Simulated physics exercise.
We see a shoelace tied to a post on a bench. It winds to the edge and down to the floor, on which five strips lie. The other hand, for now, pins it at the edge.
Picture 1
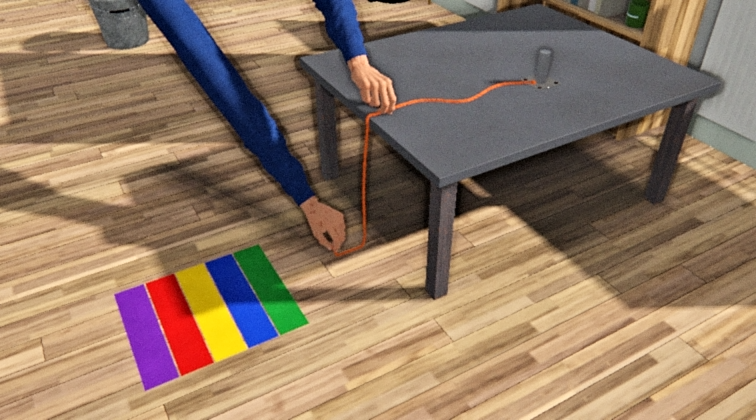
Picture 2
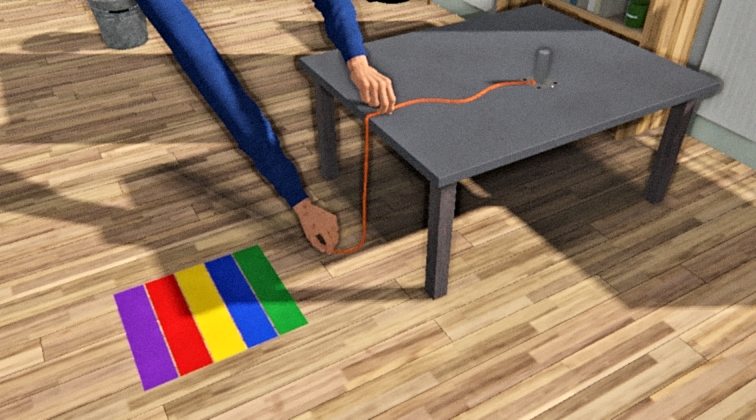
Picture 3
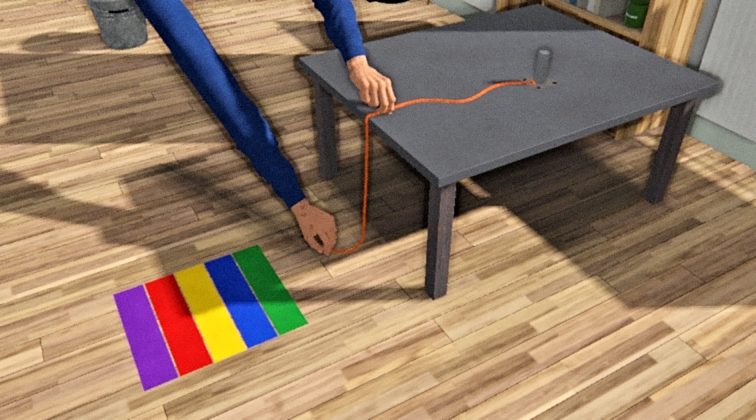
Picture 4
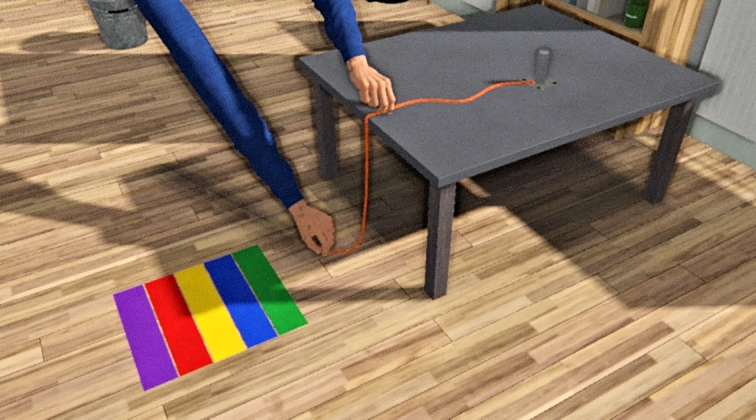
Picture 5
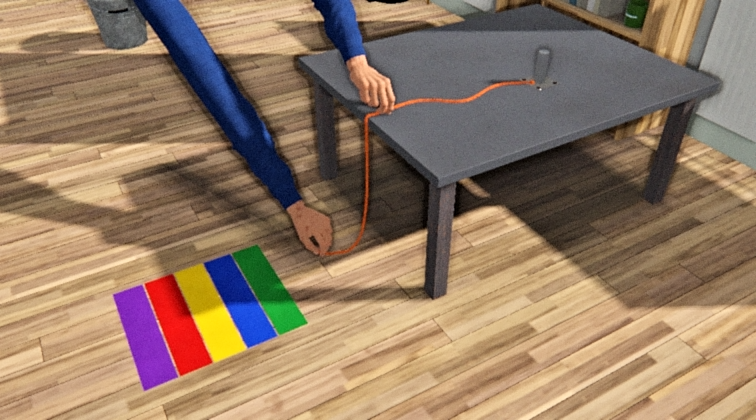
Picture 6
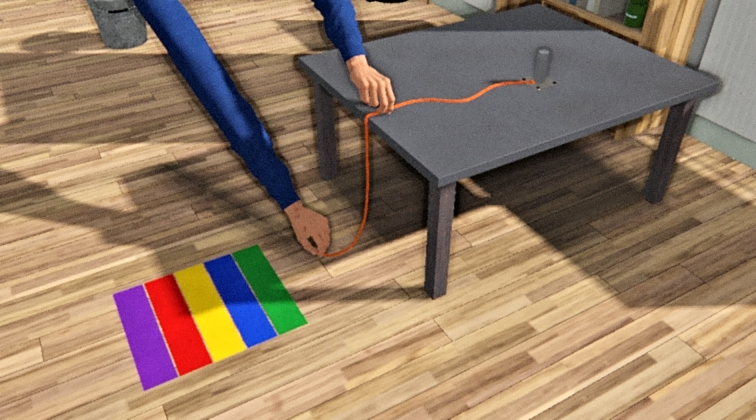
At the start, an orange shoelace runs from a small post across a gray bench to its edge, where one hand pins it, then hangs to the floor beside five colored strips. The other hand, low down holding the end, shifts very slightly left, while everything else stays still.
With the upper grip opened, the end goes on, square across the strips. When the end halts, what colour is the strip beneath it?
Blue.
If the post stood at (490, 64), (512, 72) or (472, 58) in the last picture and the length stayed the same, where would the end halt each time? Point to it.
Going by the last picture, roughly (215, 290), (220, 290) and (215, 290).
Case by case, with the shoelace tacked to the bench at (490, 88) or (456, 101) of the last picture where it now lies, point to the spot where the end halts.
Per try (px, approx.): (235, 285); (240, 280).
Soon after, end near (295, 261); short of the strips.
Then, end near (257, 275); over green.
At full stretch, end near (234, 284); over blue. It gets as far as the blue strip.
